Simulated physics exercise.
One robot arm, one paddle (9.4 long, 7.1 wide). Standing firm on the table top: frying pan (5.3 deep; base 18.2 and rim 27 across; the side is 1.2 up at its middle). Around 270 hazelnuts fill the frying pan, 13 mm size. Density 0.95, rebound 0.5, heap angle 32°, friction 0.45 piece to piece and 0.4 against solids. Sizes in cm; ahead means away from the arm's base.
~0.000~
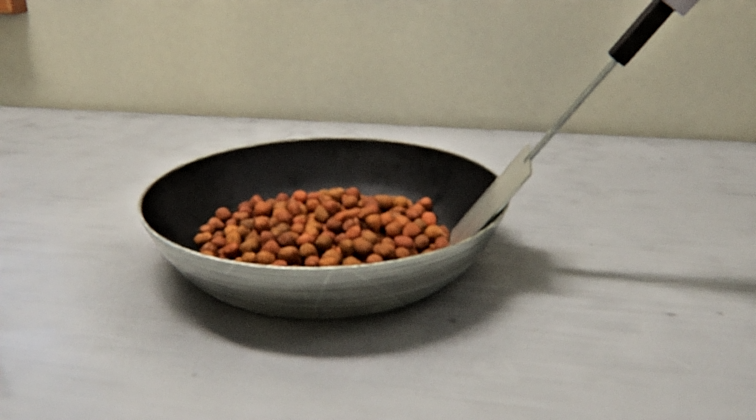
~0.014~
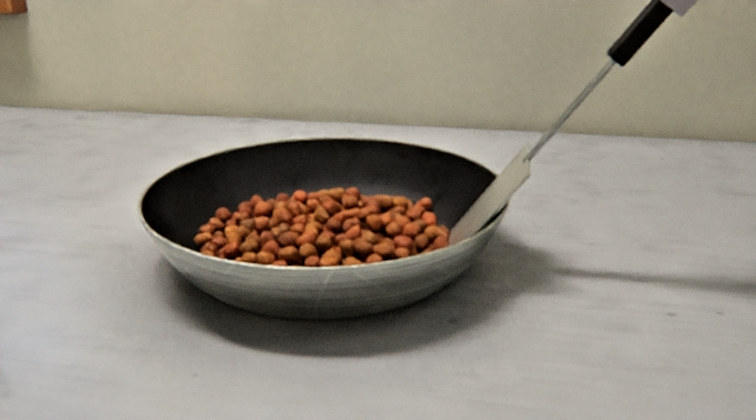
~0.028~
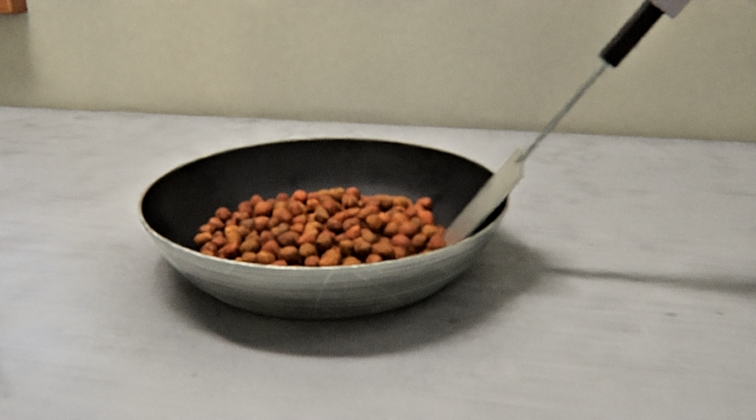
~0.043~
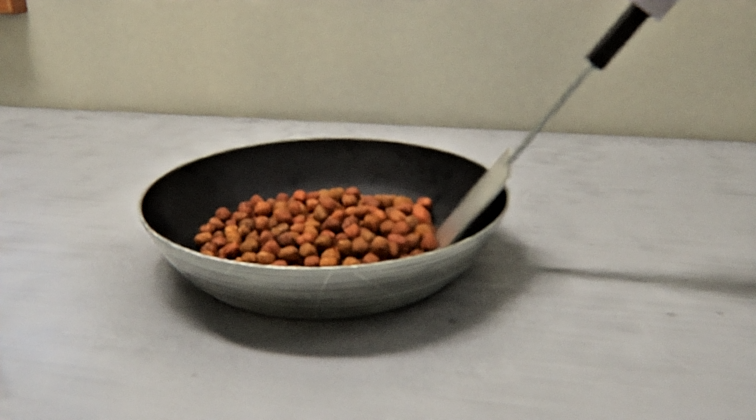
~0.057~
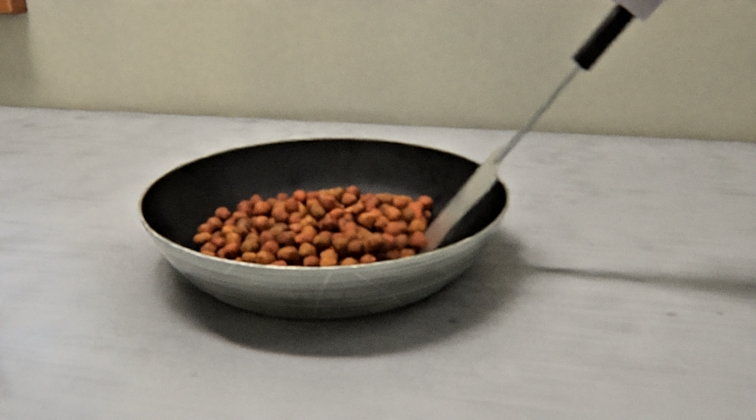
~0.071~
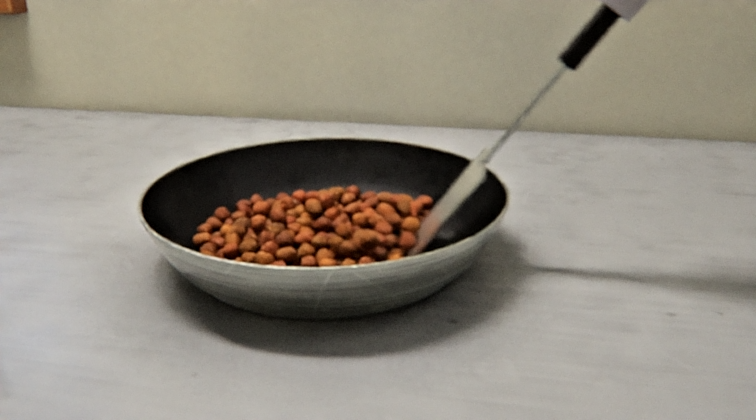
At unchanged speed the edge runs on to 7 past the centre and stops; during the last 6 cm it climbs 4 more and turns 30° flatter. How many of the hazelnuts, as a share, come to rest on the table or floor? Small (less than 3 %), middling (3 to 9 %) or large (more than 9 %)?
Share on the table or floor: Small (less than 3 %).
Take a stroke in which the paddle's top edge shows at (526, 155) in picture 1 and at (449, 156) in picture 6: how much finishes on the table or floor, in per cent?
Some 5 per cent.
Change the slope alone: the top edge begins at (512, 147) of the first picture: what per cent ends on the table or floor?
Some 0 per cent.
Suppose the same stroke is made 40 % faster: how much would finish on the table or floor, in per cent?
In that case some 0 per cent.
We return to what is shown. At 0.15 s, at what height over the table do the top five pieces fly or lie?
Some 4 cm.
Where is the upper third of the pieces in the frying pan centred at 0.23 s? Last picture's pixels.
At about (270, 218).
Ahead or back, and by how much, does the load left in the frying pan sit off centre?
About 3.5 cm ahead.
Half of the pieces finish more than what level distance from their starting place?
Roughly 3 cm.
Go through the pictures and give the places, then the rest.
The first picture shows paddle top edge at (530, 158), sloping 55°; upper third of the load around (326, 229), from x 205 to 445, top at y 195; 269 in the frying pan.
The second picture shows paddle top edge at (529, 158), sloping 55°; upper third of the load around (326, 229), from x 205 to 440, top at y 195.
The third picture shows paddle top edge at (522, 159), sloping 55°; upper third of the load around (328, 228), from x 205 to 435, top at y 195.
The fourth picture shows paddle top edge at (510, 161), sloping 55°; upper third of the load around (328, 228), from x 205 to 430, top at y 195.
The fifth picture shows paddle top edge at (497, 161), sloping 55°; upper third of the load around (330, 226), from x 205 to 425, top at y 195.
The sixth picture shows paddle top edge at (485, 161), sloping 55°; upper third of the load around (329, 224), from x 205 to 425, top at y 195; 269 in the frying pan.
By 0.15 s, sloping 55°, highest piece 4 above the table; 269 in the frying pan.
By 0.23 s, sloping 43°, highest piece 4 above the table; 269 in the frying pan.
By 0.47 s, sloping 25°, highest piece 5 above the table; 269 in the frying pan.
By 1.52 s, sloping 25°, highest piece 4 above the table; 269 in the frying pan.
Final count, 269 in the frying pan. That is 0 % on the table or floor.
